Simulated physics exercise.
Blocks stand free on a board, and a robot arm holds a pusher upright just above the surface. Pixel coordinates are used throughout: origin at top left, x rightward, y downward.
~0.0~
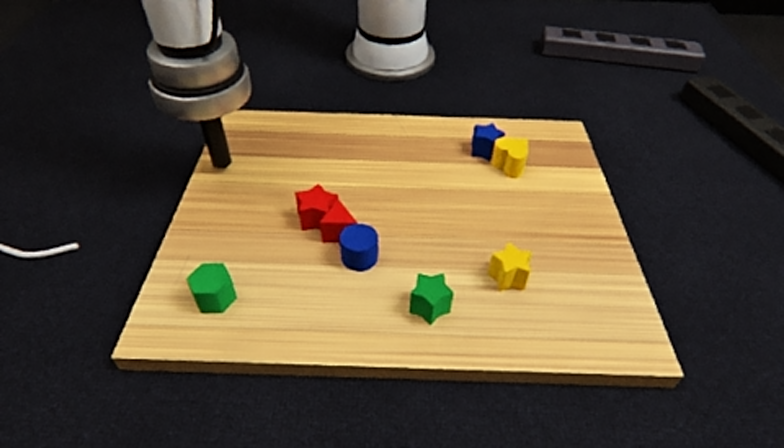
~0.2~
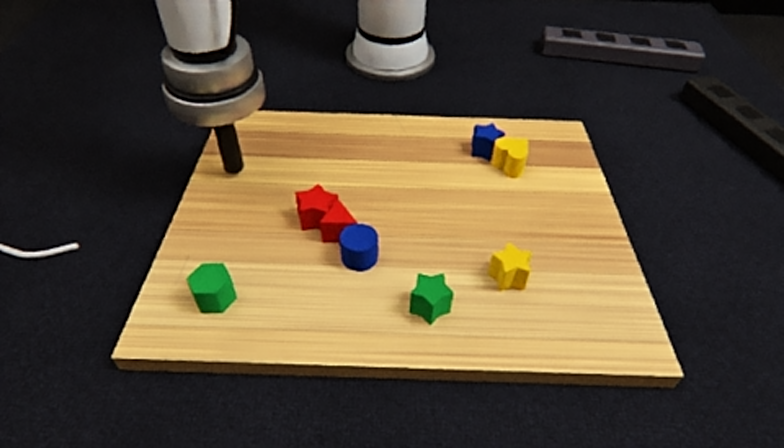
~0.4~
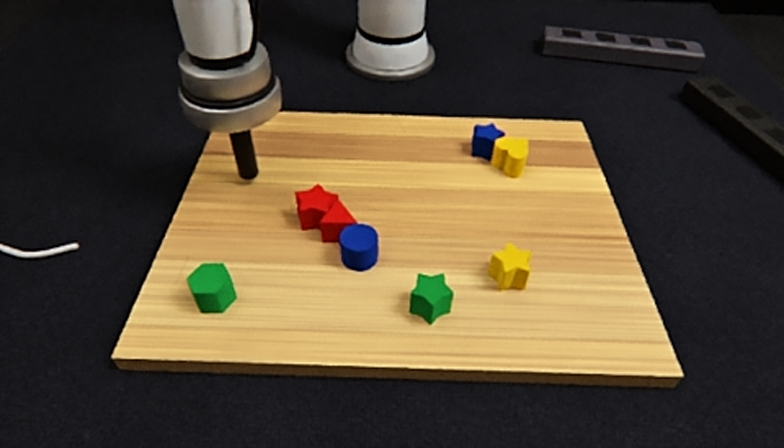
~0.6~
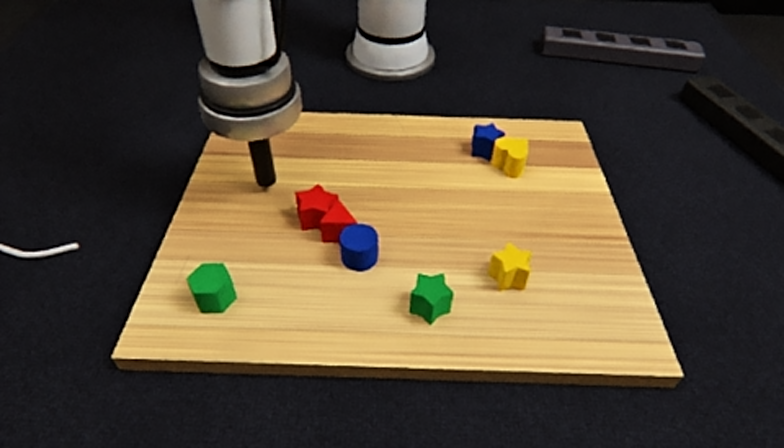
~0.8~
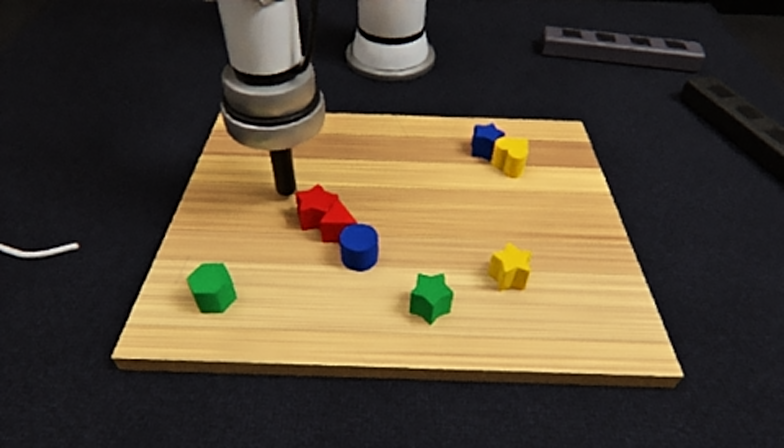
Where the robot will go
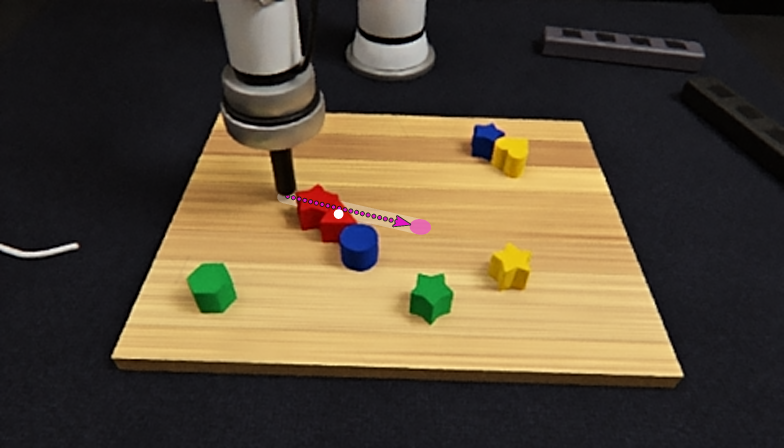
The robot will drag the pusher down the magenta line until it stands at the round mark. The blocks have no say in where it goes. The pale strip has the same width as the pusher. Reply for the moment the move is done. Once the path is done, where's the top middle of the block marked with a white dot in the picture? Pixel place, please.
If I read the scene right, the answer is (379, 240).
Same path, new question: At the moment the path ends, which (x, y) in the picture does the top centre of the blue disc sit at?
I'd guess (360, 263).
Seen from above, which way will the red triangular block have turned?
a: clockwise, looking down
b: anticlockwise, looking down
a (clockwise, looking down)
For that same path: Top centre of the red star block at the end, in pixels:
The answer is (384, 216).
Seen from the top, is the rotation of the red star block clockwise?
Going by the path, yes.
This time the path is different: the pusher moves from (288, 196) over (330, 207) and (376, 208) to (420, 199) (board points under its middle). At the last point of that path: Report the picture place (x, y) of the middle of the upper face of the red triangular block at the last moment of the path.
I'd guess (364, 227).
Drawn move, in a line from (288, 196) to (420, 227); the dot is on the red triangular block.
On the path given first. One third of the way, pusher at (330, 200); red star block at (332, 203), turned 20° clockwise; red triangular block at (350, 221); blue disc at (363, 245).
Two thirds of the way, pusher at (375, 211); red star block at (368, 213), turned 45° clockwise; red triangular block at (373, 236), turned 40° clockwise; blue disc at (363, 261).
At the end, pusher at (421, 221); red star block at (384, 216), turned 65° clockwise; red triangular block at (379, 240), turned 55° clockwise; blue disc at (360, 263).
